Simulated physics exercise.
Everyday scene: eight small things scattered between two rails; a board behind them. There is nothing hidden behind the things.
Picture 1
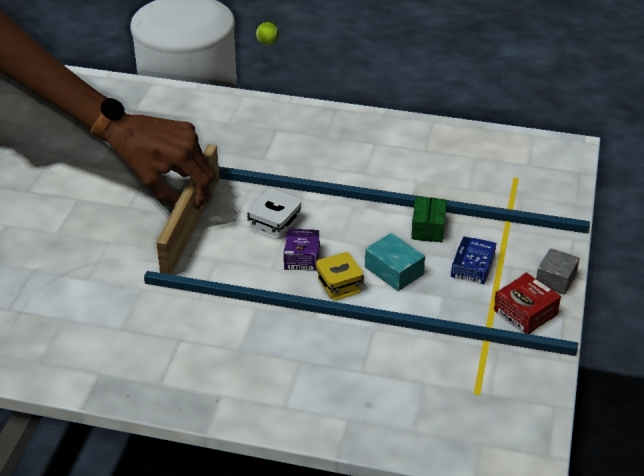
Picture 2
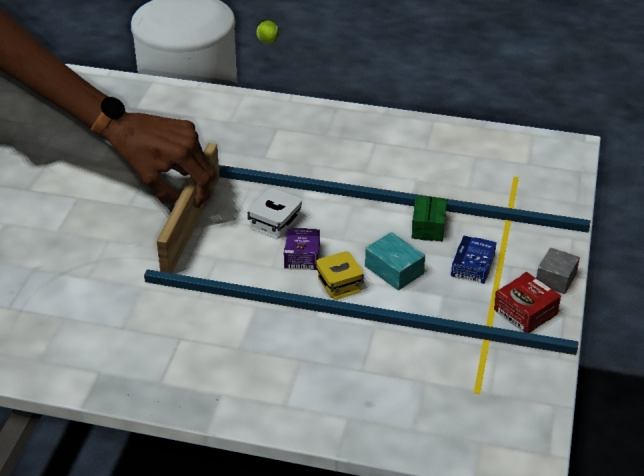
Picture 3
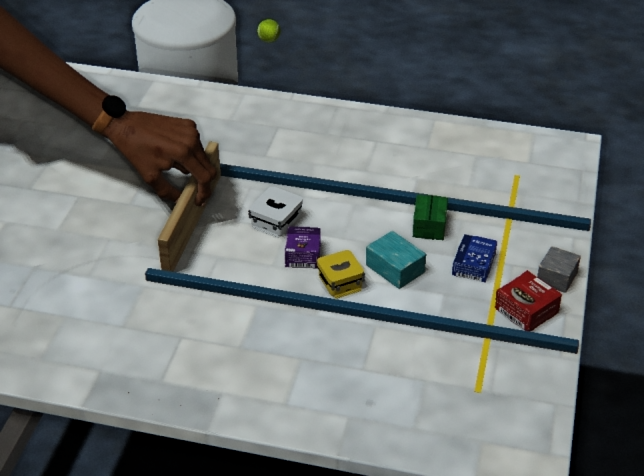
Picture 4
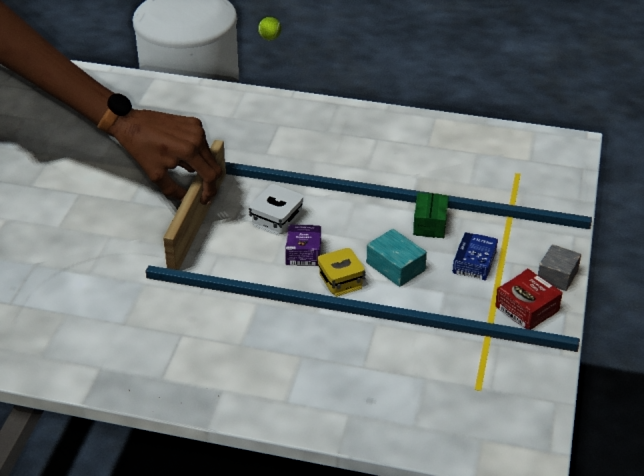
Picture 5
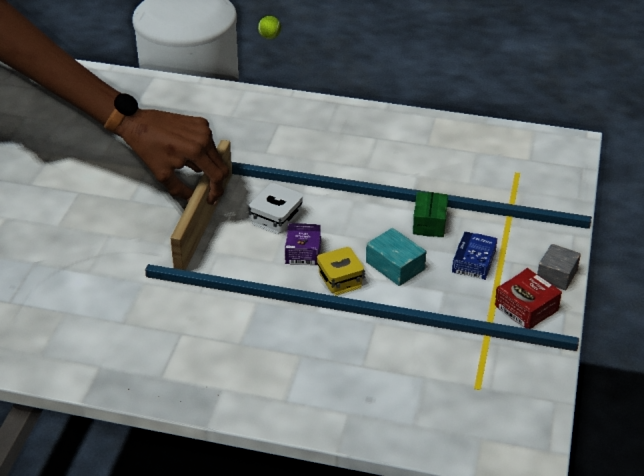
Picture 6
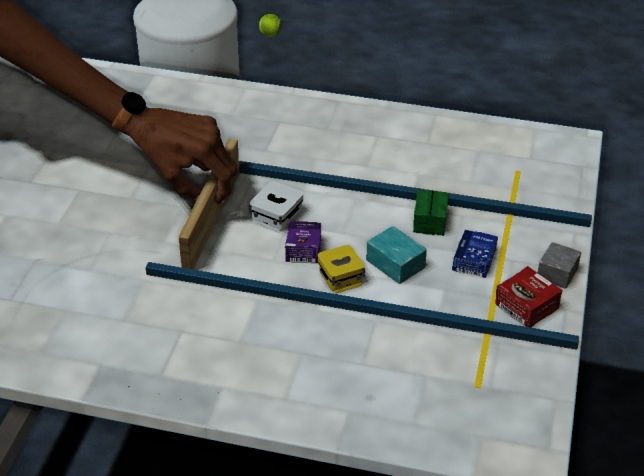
A hand wearing a dark watch holds a wooden board upright at the left end of two blue rails, nearly still at first. It then slides the board a short way right, toward the white case, while the eight small boxes scattered ahead stay in place.
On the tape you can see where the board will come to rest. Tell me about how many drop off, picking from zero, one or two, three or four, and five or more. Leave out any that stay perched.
A lone one or pair goes over.
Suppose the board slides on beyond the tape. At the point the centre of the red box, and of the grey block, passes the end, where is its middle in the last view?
First one: Around (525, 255). Other one: Around (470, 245).
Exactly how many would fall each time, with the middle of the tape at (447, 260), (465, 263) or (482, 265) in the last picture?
0, 0, 1.
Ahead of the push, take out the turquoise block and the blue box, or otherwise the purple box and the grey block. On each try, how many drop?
It would be 0 and 0.
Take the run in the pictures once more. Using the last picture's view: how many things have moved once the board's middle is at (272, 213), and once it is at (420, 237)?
By the first moment it's 1, by the second it's 6.
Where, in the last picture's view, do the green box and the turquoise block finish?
I'd put one close to (561, 230) and the other close to (562, 279).
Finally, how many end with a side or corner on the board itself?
Counting them up gives 3.
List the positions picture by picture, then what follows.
In the first frame, grey block (558, 271); red box (527, 304); blue box (474, 260); board (190, 209); tape (498, 275).
In the second frame, red box (527, 303); board (190, 207).
In the third frame, blue box (475, 258); green box (430, 217).
In the fourth frame, grey block (559, 268); yellow case (341, 273).
In the fifth frame, red box (528, 299); white case (277, 210).
In the sixth frame, grey block (559, 265); red box (528, 297); blue box (475, 253); board (211, 203); tape (500, 268).
Soon after, none off yet; grey block at rest near (559, 265); red box at rest near (528, 297); blue box at rest near (475, 253).
After that, none off yet; grey block at rest near (559, 265); red box at rest near (528, 297); blue box displaced about its own width near (508, 247).
In the end, the number that fall off is one or two; gone, blue box and grey block.
